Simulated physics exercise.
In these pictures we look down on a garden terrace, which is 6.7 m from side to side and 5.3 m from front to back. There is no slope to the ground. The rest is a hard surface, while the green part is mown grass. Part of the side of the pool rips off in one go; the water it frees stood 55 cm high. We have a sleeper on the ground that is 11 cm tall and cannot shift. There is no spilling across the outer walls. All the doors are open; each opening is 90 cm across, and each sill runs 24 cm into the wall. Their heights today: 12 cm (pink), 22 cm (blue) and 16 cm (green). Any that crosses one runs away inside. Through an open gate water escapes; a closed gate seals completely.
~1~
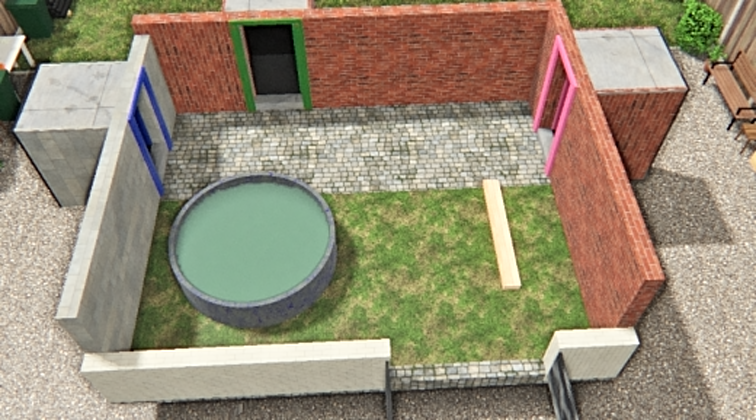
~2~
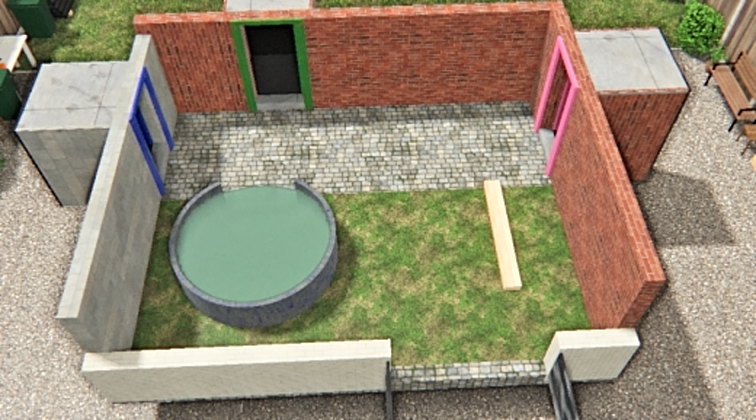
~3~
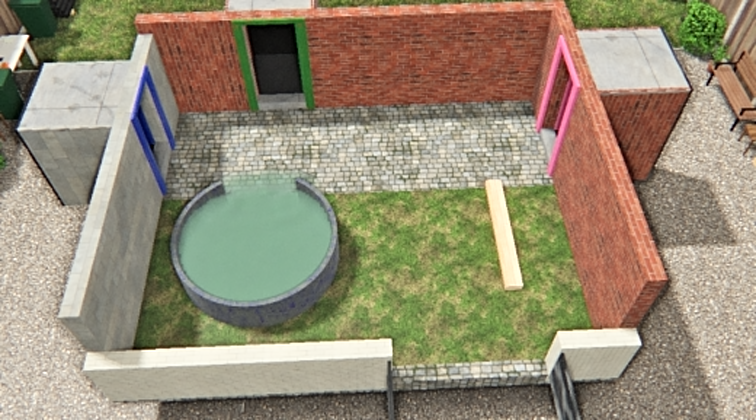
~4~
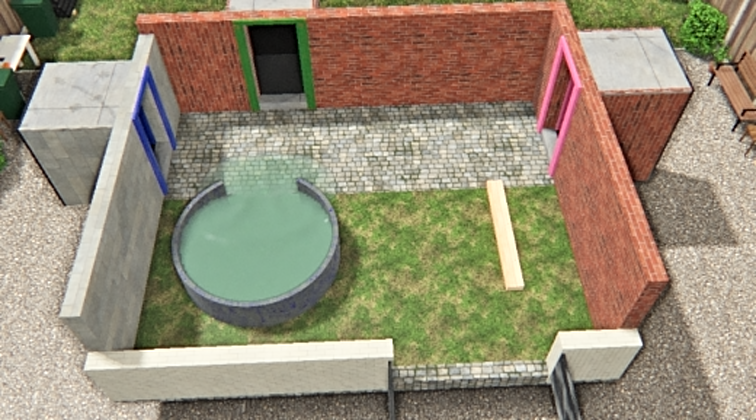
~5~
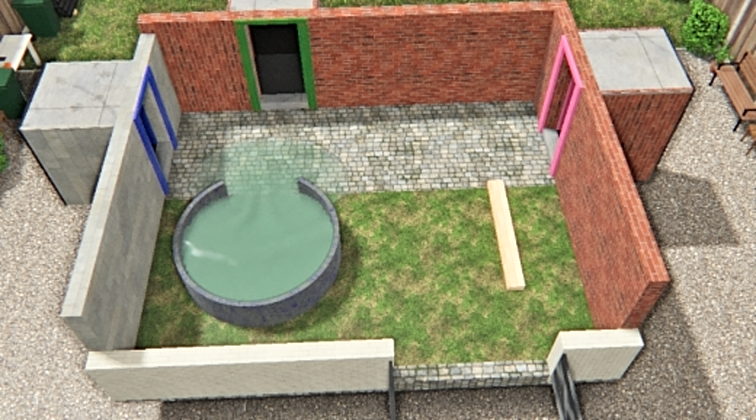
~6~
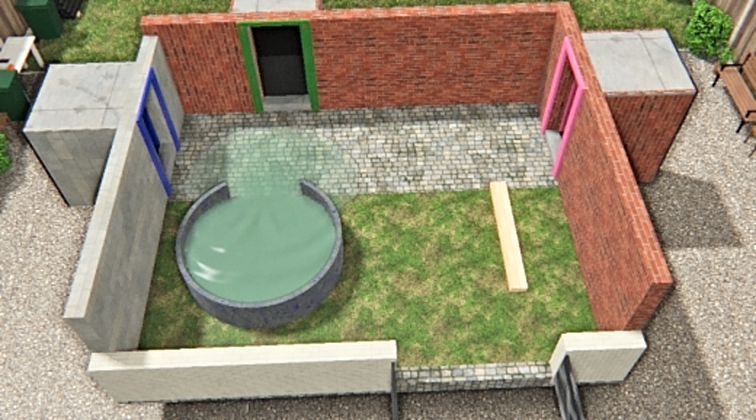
At first, a round grey pool of still green water stands on the grass of a walled terrace with green, blue and pink doorways. Then a gap opens in its far side, and water pours out over the rim line, spreading in a thin, widening sheet across the paving towards the back wall while ripples cross the pool.
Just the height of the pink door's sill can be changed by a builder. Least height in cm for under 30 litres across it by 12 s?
Roughly 8.5 cm.
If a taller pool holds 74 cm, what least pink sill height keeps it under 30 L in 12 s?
It would take a step of about 12.5 cm.
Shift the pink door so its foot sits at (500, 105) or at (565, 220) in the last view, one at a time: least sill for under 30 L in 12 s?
Minimums: About 8.0 cm and 5.5 cm.
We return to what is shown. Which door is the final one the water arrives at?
I'd go with the pink door.
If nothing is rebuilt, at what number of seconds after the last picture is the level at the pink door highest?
Roughly at 3.5 s.
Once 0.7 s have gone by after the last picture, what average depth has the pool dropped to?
The mean depth is roughly 39 cm.
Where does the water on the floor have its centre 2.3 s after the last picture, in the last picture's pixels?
(281, 192) or so.
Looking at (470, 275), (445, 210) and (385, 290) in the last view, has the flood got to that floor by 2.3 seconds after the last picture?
Point by point, the first is spared, the second spared and the third spared.
Then, 0.7 s after the last picture water covers 25 % of the floor, deepest (31 cm) near (252, 114); it has not reached the pink door.
Then, 2.3 s after the last picture water covers 35 % of the floor, deepest (26 cm) near (289, 126); it has not reached the pink door.
Then, 11.3 s after the last picture water covers 95 % of the floor; 9 cm at the pink door, 2 litres in over its 12 cm sill.
At the pink door as built, the water peaked near 13 cm, 3.5 s after the last picture.
With a sill of 7 cm, 66 litres would have come in within the 12 s; with 9.5 cm, 19 litres. So under 30 litres takes about 8.5 cm.
